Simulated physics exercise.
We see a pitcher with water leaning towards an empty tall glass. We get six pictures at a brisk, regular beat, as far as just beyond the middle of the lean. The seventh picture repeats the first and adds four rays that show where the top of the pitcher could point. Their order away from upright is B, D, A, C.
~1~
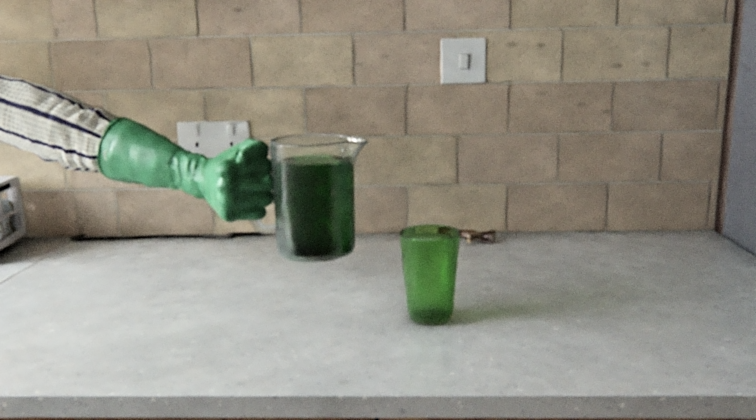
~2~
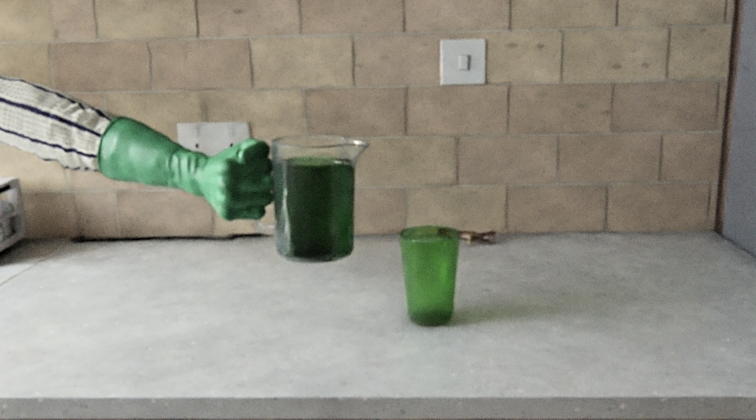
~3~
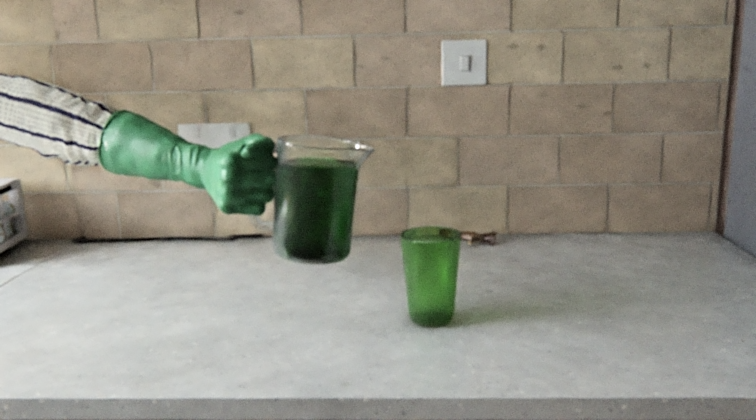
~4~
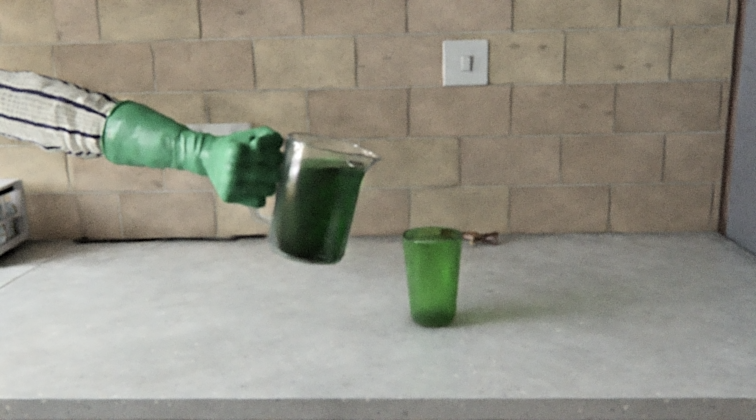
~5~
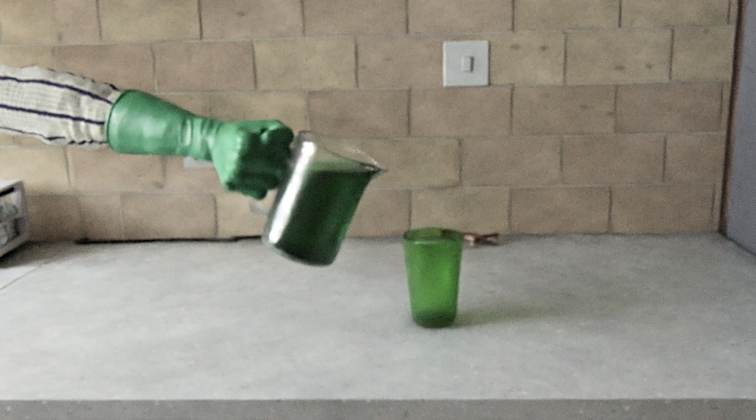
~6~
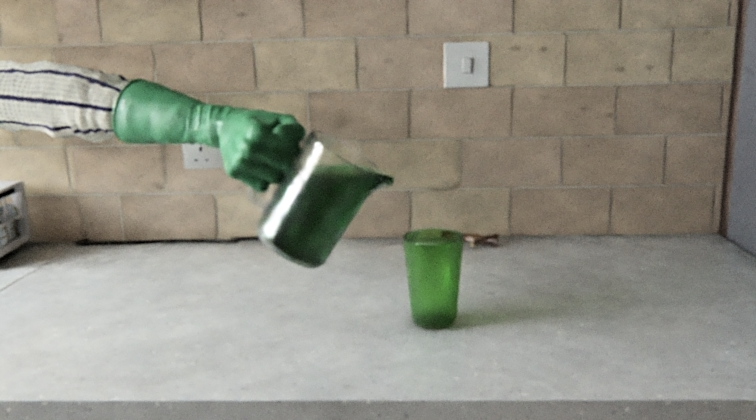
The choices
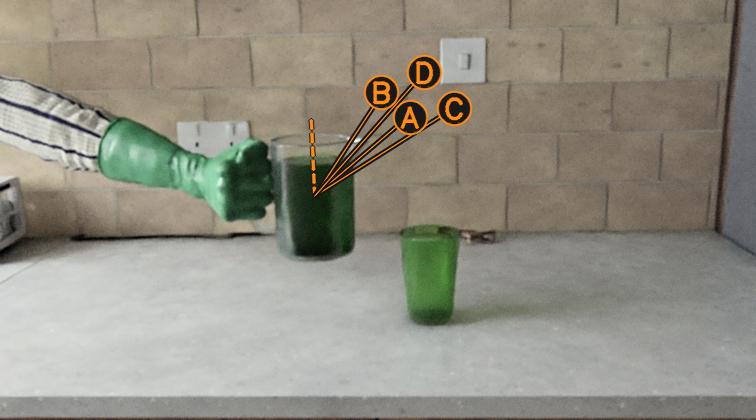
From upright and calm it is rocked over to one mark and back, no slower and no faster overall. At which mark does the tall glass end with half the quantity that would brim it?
Go for A.
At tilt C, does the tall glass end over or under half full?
Over half.
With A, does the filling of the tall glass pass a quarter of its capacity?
Yes, it does.
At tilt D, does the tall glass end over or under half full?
Under.
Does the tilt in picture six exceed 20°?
Yes, it does.
On the marked copy, A at (395, 127); B at (373, 107); C at (439, 116); D at (413, 84).
If A is chosen, the tall glass ends with about 47 % of what it can hold.
If B is chosen, the tall glass ends with about 14 % of what it can hold.
If C is chosen, the tall glass ends with about 69 % of what it can hold.
If D is chosen, the tall glass ends with about 29 % of what it can hold.
